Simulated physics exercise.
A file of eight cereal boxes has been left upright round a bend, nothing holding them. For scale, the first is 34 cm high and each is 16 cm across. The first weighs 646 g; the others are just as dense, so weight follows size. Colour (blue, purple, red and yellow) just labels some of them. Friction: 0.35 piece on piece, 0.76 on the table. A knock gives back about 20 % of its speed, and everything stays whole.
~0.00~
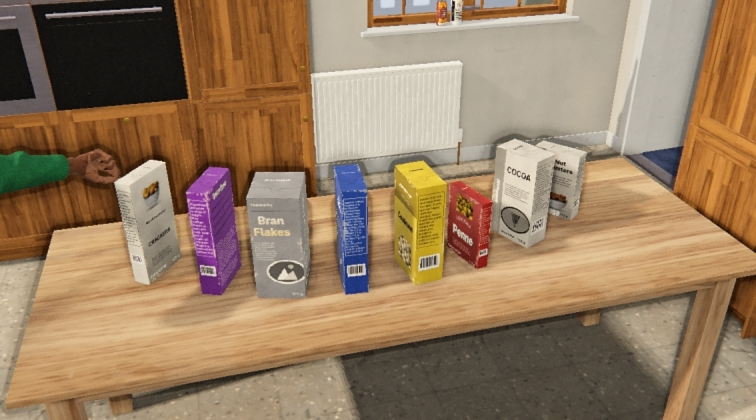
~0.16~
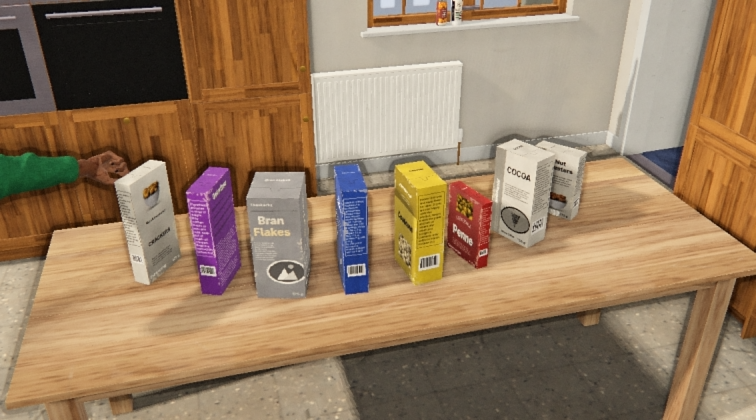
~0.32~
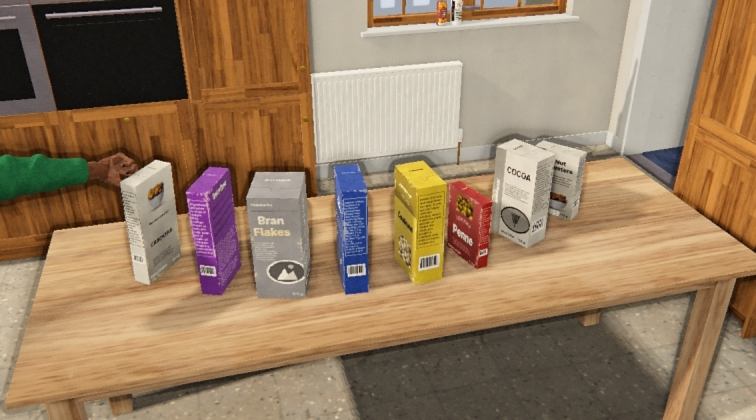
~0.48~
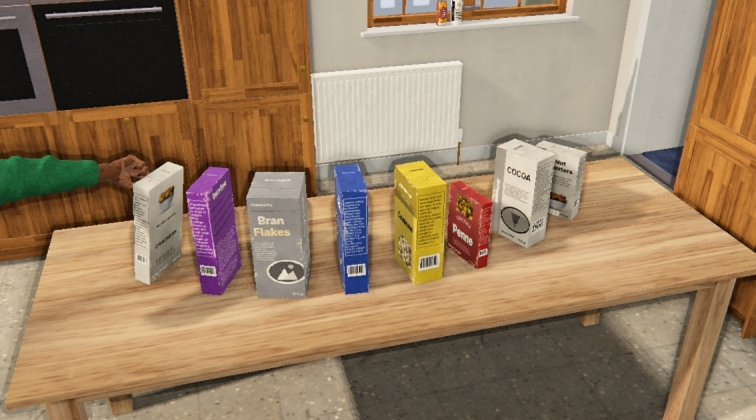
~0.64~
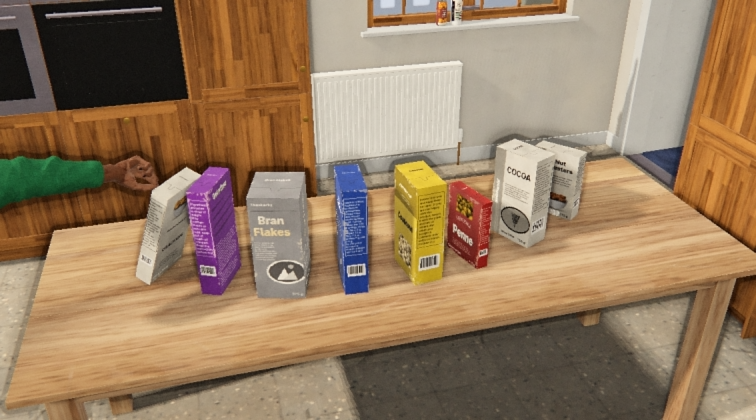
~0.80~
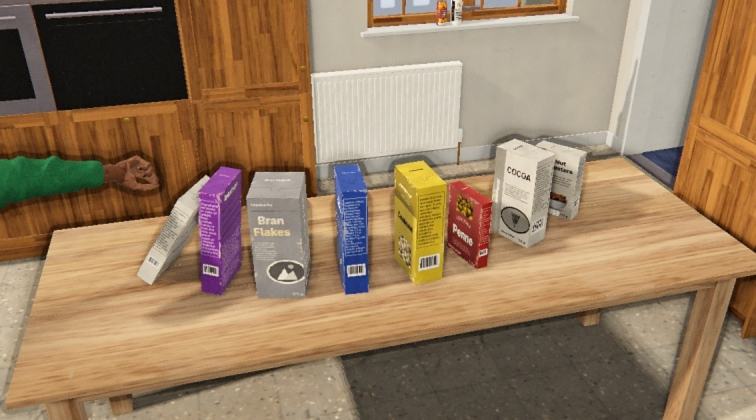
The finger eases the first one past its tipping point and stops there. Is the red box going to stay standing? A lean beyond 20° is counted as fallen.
That box remains upright.
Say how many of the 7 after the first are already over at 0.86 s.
By then 0.
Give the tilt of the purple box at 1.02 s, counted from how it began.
About 15°.
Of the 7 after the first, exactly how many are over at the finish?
It comes to 0.
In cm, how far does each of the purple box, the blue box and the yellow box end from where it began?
Moved: Purple 0, blue 0, yellow 0.
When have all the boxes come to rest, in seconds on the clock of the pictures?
Near 1.0 s.
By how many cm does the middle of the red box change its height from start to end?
It ends some 0 cm lower.
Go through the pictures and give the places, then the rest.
In the first picture (pixels give the middle of a visible side), finger (114, 175) 6 cm from the first box; red box (463, 227); blue box (356, 245); yellow box (430, 237); none of the others has stirred.
The second picture shows finger (125, 177) 22 mm from the first box; red box (463, 227).
The third picture shows finger pushing; red box (463, 227); none of the others has stirred.
The fourth picture shows finger pushing; red box (463, 227); none of the others has stirred.
The fifth picture shows finger (152, 182) stopped; red box (463, 227); none of the others has stirred.
The sixth picture shows finger (152, 182) stopped; red box (463, 227); purple box (232, 234) 6° from how it stood; blue box (356, 245); one has shifted.
After 0.86 s, none of the 7 other boxes over, 1 disturbed; red box unmoved; purple box 11° from how it stood.
After 1.02 s, none of the 7 other boxes over, 1 disturbed; red box unmoved; purple box 13° from how it stood.
In the end (1.4 s), none of the 7 other boxes over, 1 disturbed; red box unmoved; purple box 13° from how it stood; blue box unmoved. Seven left standing. From the last view, middles, red box near (469, 225), purple box near (228, 232).
